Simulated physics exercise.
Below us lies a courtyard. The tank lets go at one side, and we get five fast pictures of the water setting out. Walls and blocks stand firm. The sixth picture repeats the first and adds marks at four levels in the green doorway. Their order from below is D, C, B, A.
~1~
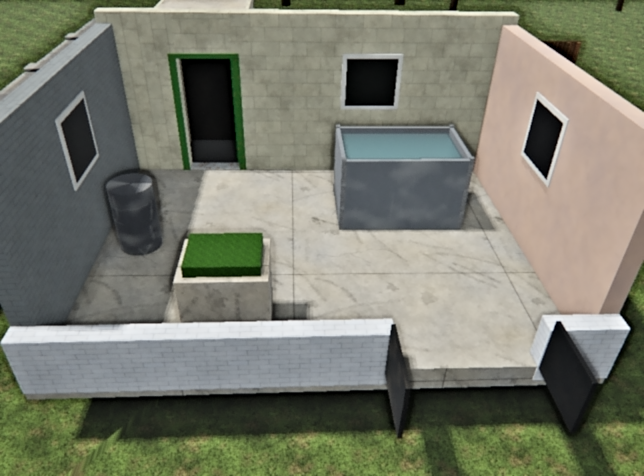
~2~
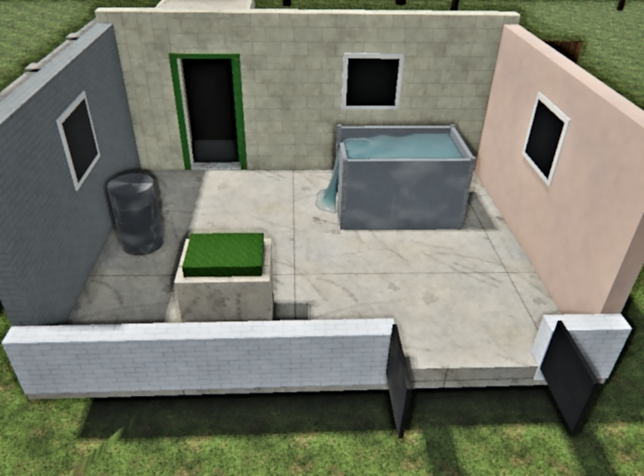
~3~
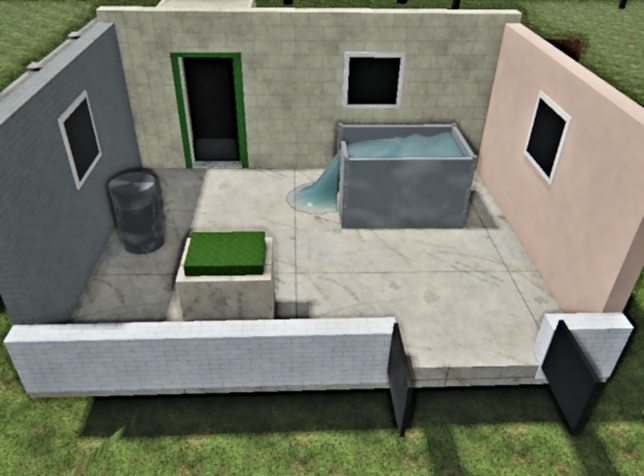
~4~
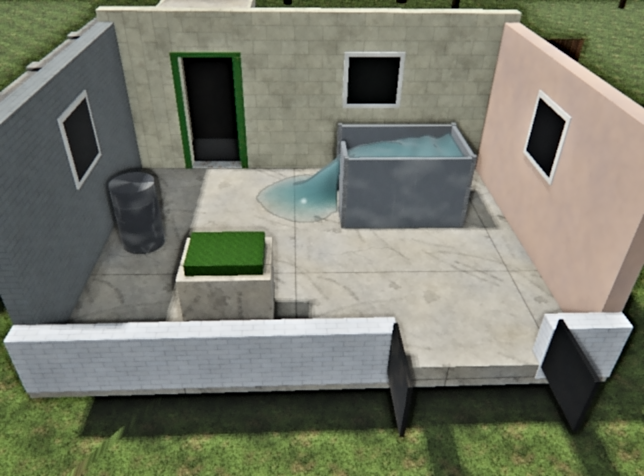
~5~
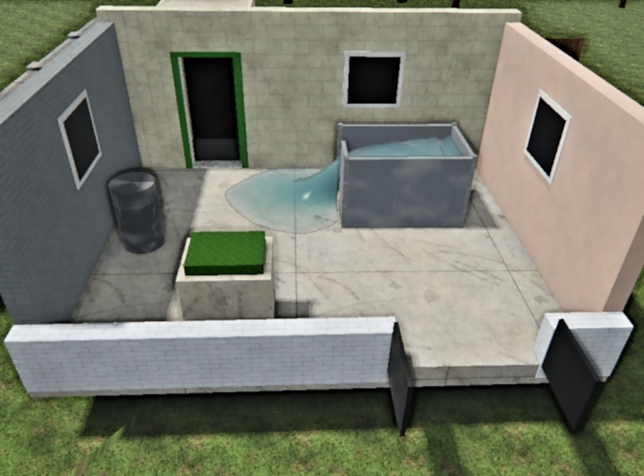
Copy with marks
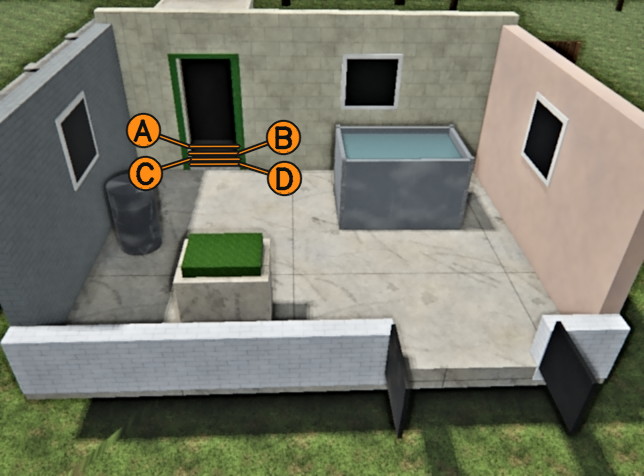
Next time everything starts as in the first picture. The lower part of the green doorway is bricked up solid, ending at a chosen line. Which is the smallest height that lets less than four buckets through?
I would pick mark C.
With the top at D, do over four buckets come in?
Yes, it does.
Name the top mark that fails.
D.
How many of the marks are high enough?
Three of the four.
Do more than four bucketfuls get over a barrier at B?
No.
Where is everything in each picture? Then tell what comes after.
In the first picture, water in the tank at rest, its middle at (401, 147); foot of the green doorway at (215, 169); open gate at (469, 314).
In the second picture, front seen at (325, 190), 1 % of the ground wet.
In the third picture, front seen at (292, 196), 3 % of the ground wet.
In the fourth picture, front seen at (263, 194), 6 % of the ground wet.
In the fifth picture, front seen at (232, 190), 11 % of the ground wet.
On the marked copy, A at (213, 146); B at (214, 153); C at (214, 159); D at (215, 164); from the bottom up D, C, B, A.
With A, nothing gets over.
With B, nothing gets over.
With C, a splash gets over, under a bucket.
With D, about 8 bucketfuls get in.
